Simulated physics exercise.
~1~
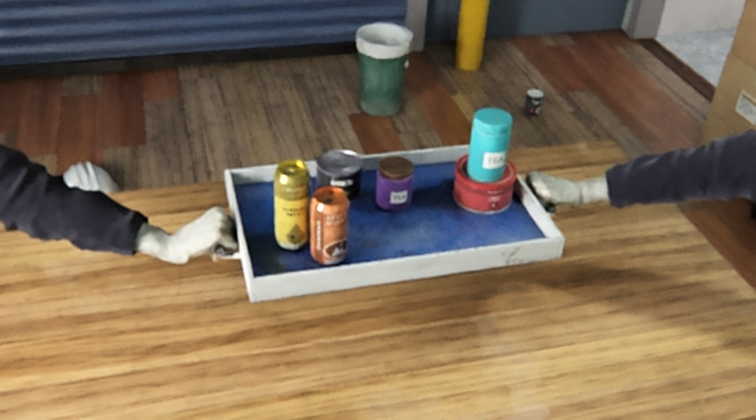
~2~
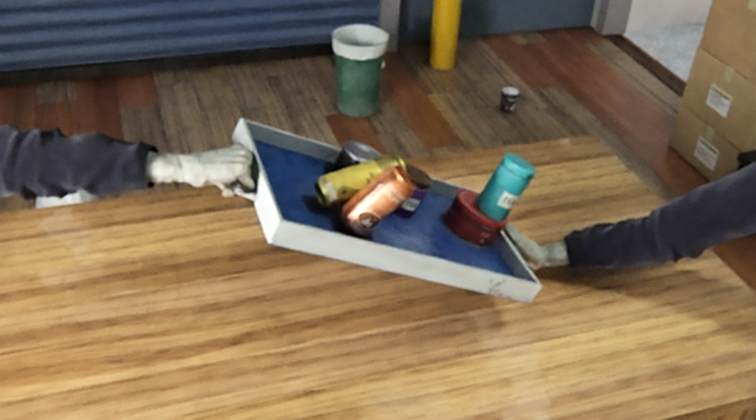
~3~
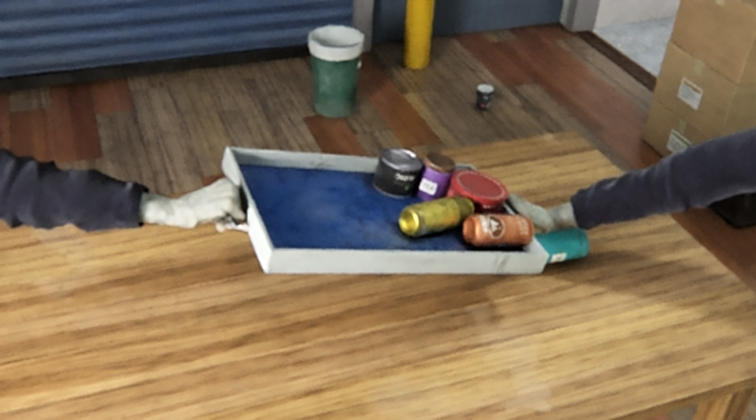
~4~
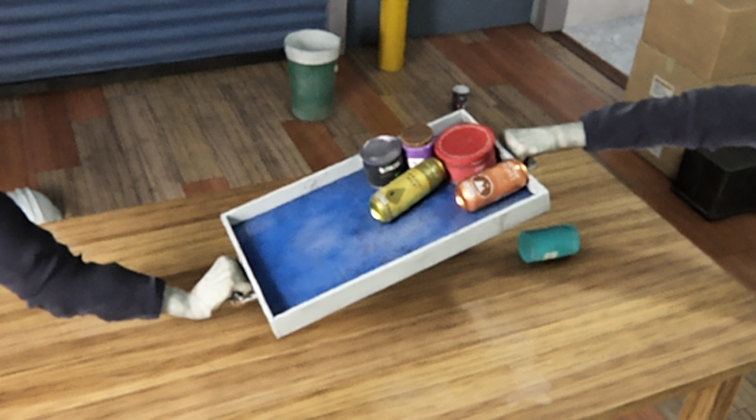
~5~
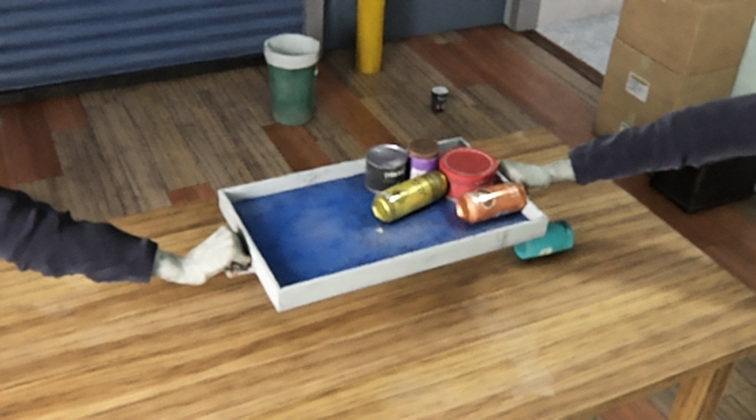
Two gloved hands tilt a tray right, then left, toppling two cans and spilling a turquoise jar.
